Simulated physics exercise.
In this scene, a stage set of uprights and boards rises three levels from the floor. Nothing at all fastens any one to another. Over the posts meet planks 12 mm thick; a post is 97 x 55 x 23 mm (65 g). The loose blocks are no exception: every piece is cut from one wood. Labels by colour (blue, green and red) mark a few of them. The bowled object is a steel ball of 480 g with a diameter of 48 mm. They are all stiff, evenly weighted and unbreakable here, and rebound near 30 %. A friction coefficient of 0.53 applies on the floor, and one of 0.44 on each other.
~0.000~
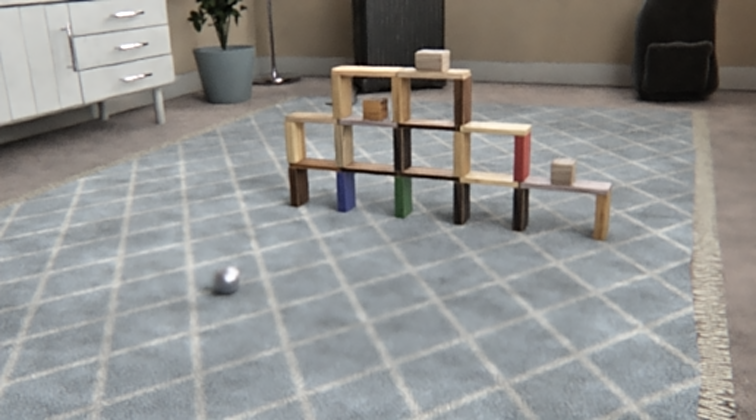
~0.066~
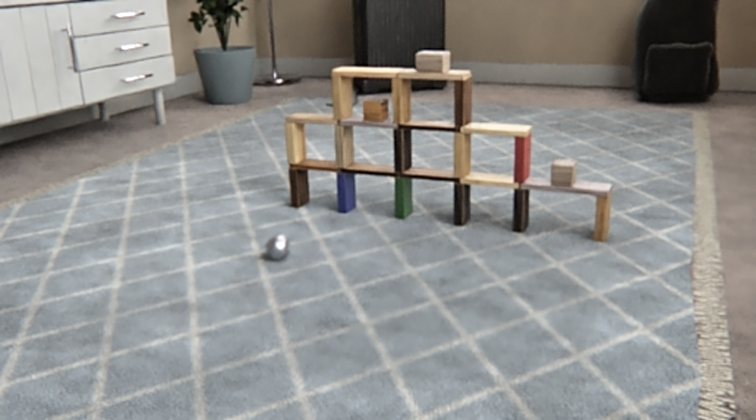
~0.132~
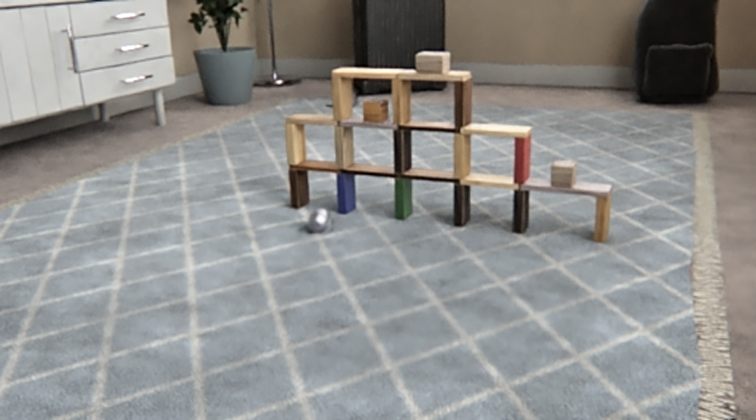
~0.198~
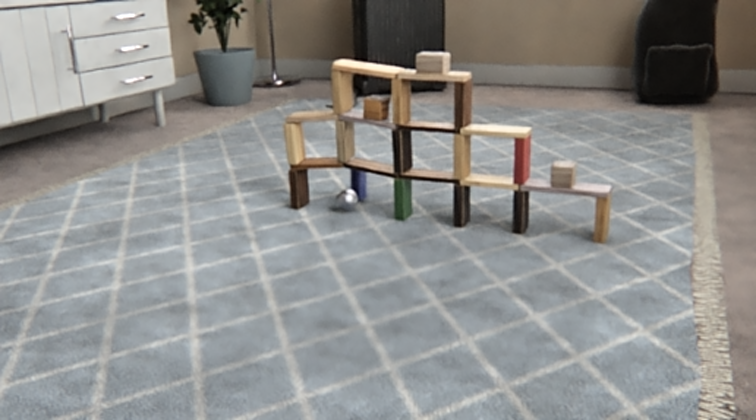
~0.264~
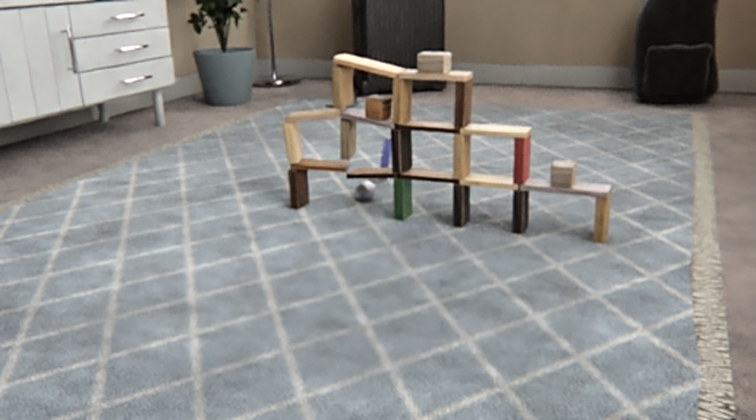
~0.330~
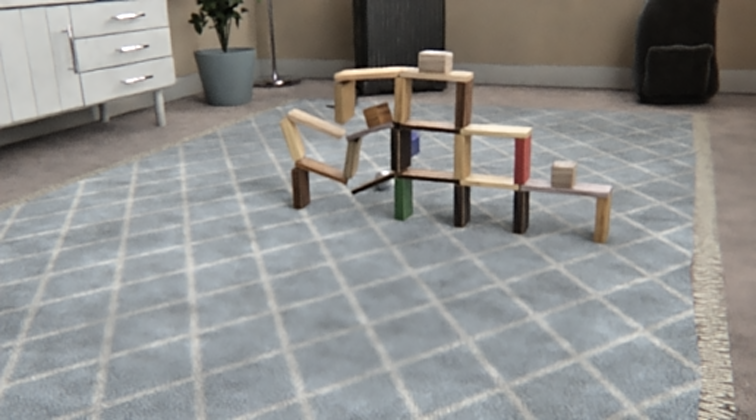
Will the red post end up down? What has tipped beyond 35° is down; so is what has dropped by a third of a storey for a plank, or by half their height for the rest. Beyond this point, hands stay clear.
Yes.
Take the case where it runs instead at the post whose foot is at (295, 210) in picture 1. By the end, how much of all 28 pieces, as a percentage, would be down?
That way, 70 per cent.
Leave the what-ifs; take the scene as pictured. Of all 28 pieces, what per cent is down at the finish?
Around 100 %.
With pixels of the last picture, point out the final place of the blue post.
Near (570, 112).
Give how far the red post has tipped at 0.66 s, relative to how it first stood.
Something like 0°, give or take.
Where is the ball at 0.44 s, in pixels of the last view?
Look close to (408, 164).
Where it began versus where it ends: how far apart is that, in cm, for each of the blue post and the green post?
Approx. distance from start in cm - blue 130, green 8.
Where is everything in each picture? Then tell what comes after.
In the first picture (places mark the middle of the side facing us), ball (227, 280) 44 cm from contact, 2.6 m/s; red post (519, 159); green post (399, 199); blue post (351, 190); nothing disturbed.
In the second picture, ball (278, 248) 27 cm from contact, 2.6 m/s; red post (519, 160).
In the third picture, ball (318, 222) 10 cm from contact, 2.6 m/s; red post (519, 161).
In the fourth picture, ball (347, 200) after contact, 1.5 m/s; red post (519, 162); blue post (363, 179) leaning 9°; 10 disturbed, none down.
In the fifth picture, ball (366, 191) after contact, 1.5 m/s; red post (519, 161); blue post (390, 160) leaning 48°; 1 of the 28 pieces down, 12 disturbed in all.
In the sixth picture, ball after contact, 1.5 m/s; red post (519, 162); blue post (412, 150) on its side; green post (399, 200); 1 of the 28 pieces down, 14 disturbed in all.
After 0.44 s, ball still moving; 10 of the 28 pieces down; red post unmoved; blue post leaning 45°.
After 0.66 s, ball still moving; 18 of the 28 pieces down; red post unmoved; green post leaning 73°.
After 0.96 s, ball still moving; 23 of the 28 pieces down; red post leaning 24°; blue post on its side.
At rest (1.8 s), ball rolling away; 28 of the 28 pieces down; red post on its side; blue post on its side; green post on its side. As the last picture would show them, middles, red post near (598, 214), blue post near (570, 112).
